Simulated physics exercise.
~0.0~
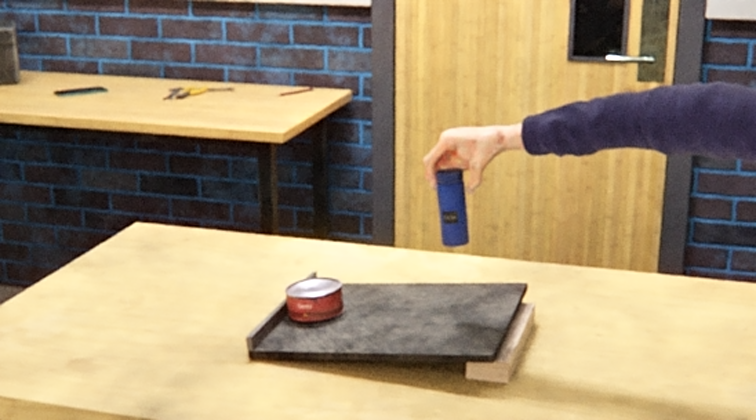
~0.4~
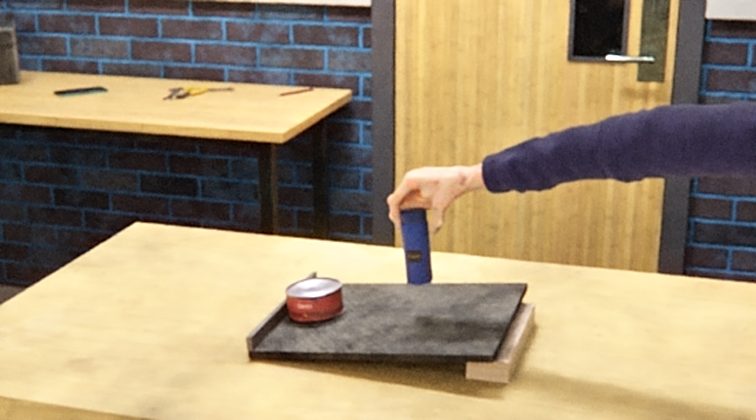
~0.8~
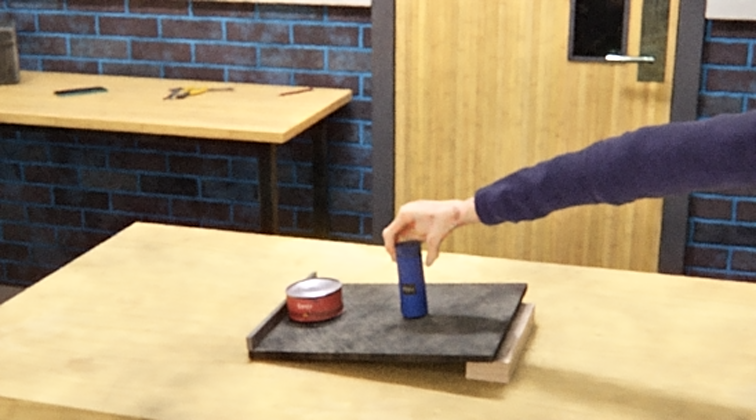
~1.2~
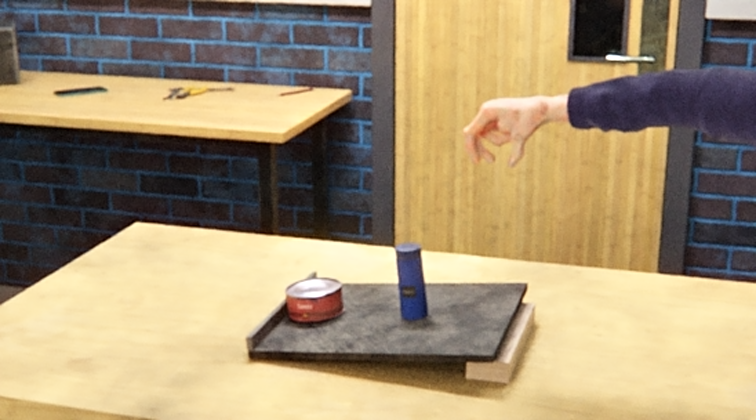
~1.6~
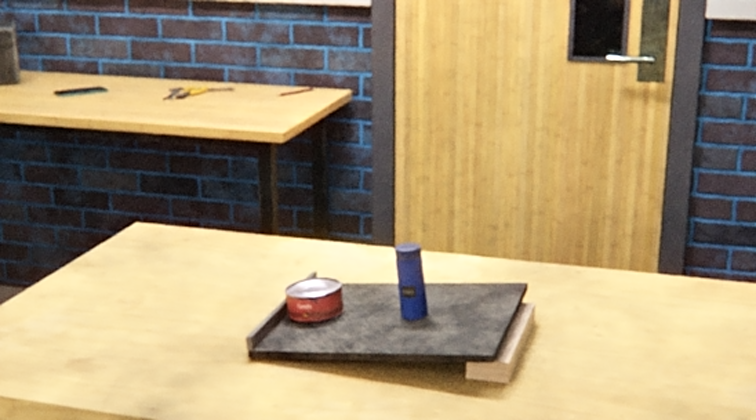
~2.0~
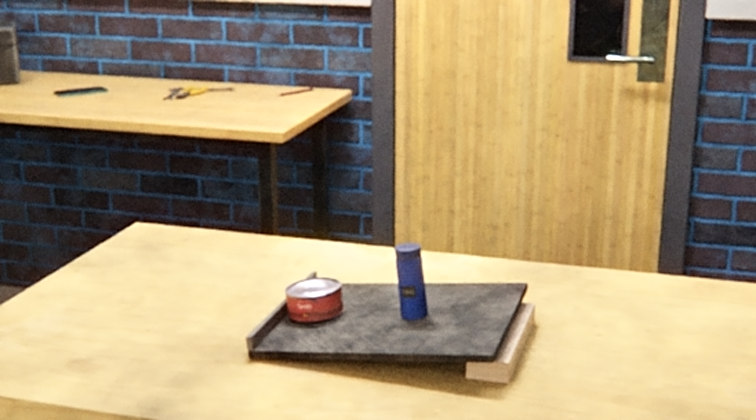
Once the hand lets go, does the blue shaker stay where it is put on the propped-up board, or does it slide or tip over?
The blue shaker stays upright where the hand put it on the board.
